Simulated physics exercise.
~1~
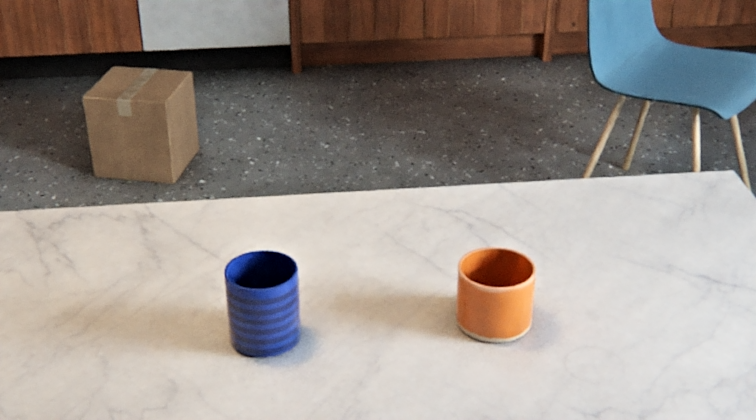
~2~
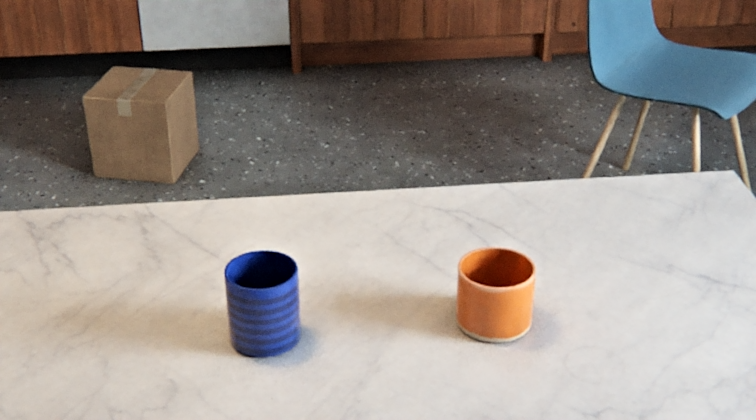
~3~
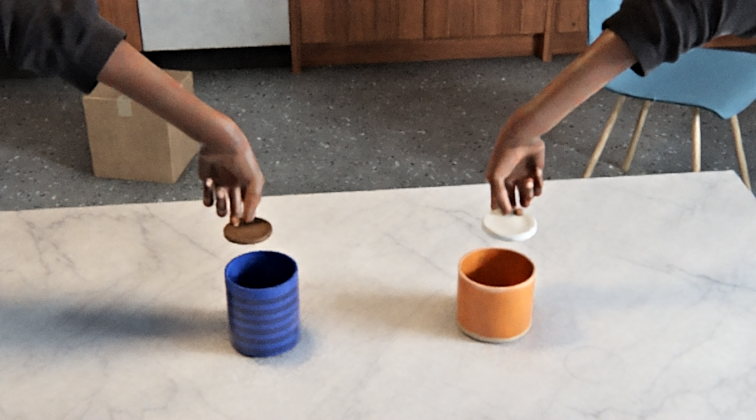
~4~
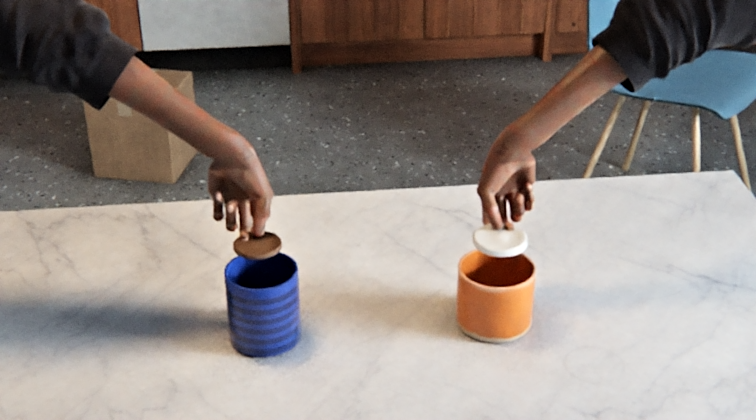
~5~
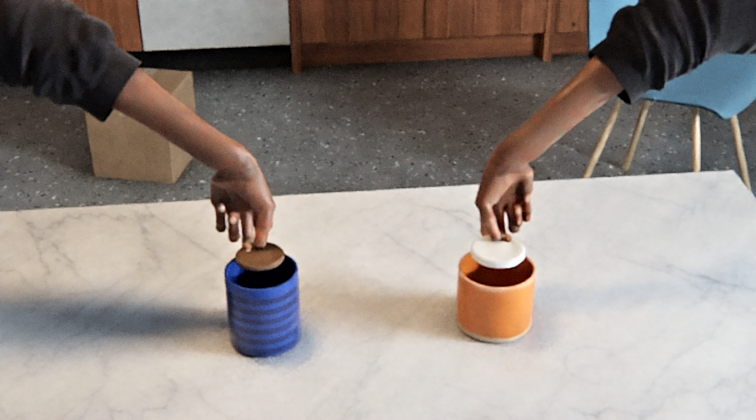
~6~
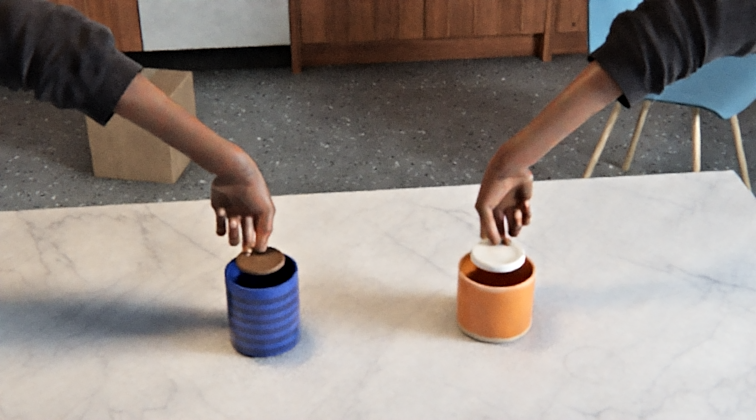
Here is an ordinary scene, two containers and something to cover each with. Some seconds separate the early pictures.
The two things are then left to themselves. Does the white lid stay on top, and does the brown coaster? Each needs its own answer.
In turn - white lid: No; brown coaster: No.
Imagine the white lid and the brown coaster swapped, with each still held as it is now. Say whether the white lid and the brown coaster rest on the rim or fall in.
Once moved, the white lid tumbles in; as for the brown coaster, it tumbles in.
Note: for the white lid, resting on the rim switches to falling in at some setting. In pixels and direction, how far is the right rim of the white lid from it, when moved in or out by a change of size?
The switch comes after some 8 pixels of movement to the right.
Then, 0.14 s after the last picture, white lid moved about its own width near (496, 284); brown coaster moved about its own width near (262, 290).
At rest, the white lid drops inside, near (494, 315); the brown coaster drops inside, near (265, 331).
